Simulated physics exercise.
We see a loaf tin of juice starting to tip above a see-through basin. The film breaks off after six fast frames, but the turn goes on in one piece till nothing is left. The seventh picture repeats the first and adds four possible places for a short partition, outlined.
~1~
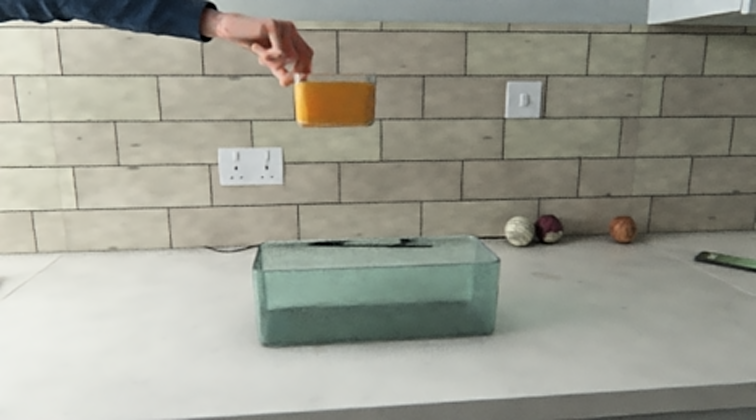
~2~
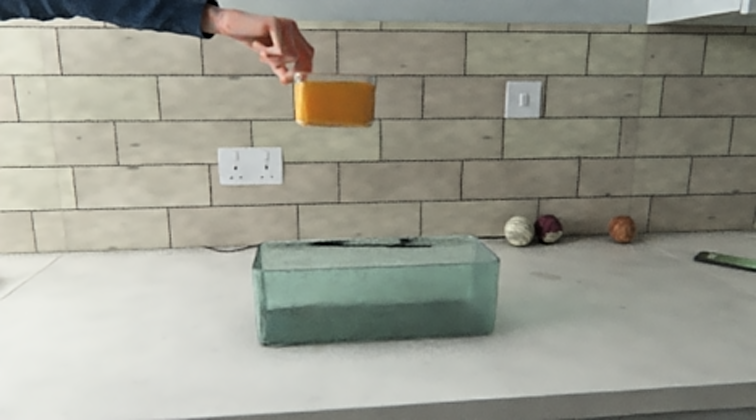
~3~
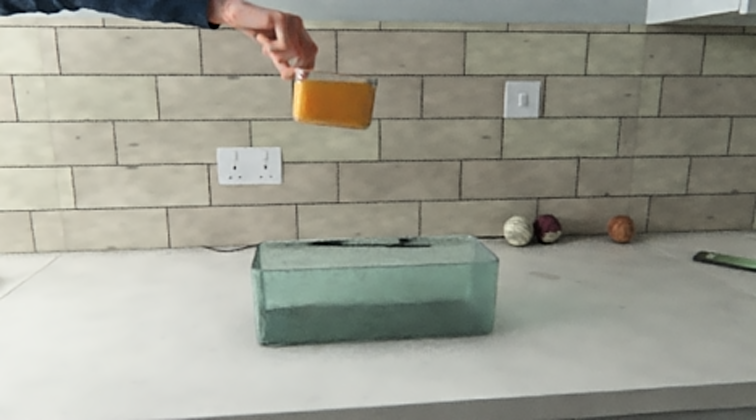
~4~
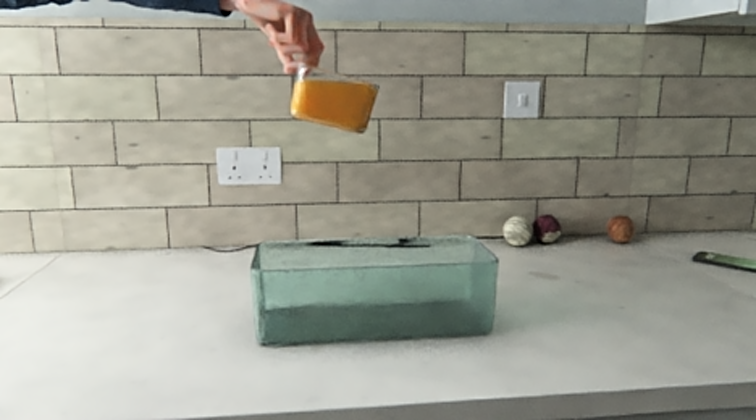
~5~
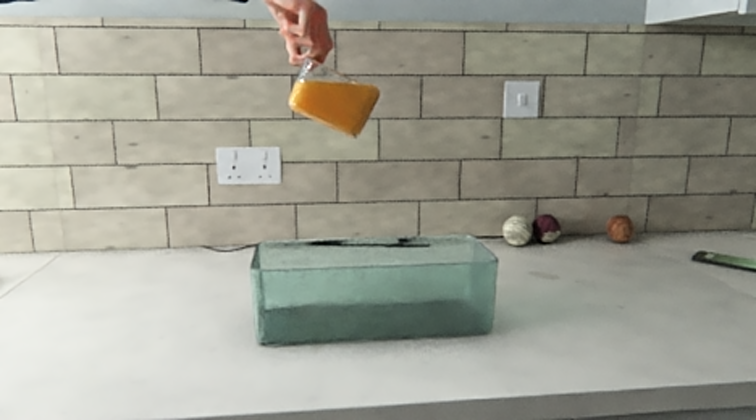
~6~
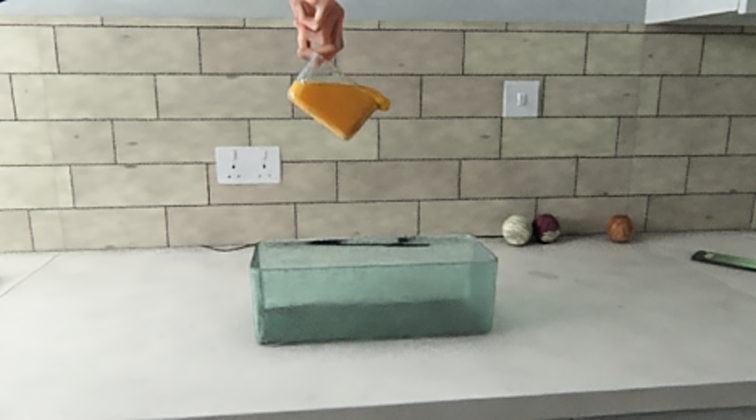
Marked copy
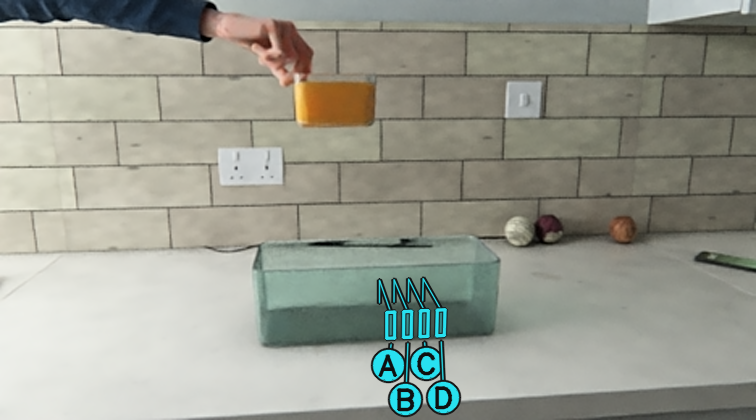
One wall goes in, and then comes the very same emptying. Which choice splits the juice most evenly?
Choose D.
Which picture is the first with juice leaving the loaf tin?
Picture 5.
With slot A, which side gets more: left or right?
The right one.
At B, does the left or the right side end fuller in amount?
The right side.
On the marked copy, A at (391, 344); B at (407, 343); C at (424, 342); D at (441, 341).
If A is chosen, about 11 % ends left of the wall and 86 % right of it; 3 % is lost outside.
If B is chosen, about 14 % ends left of the wall and 83 % right of it; 3 % is lost outside.
If C is chosen, about 28 % ends left of the wall and 69 % right of it; 3 % is lost outside.
If D is chosen, about 50 % ends left of the wall and 48 % right of it; 3 % is lost outside.
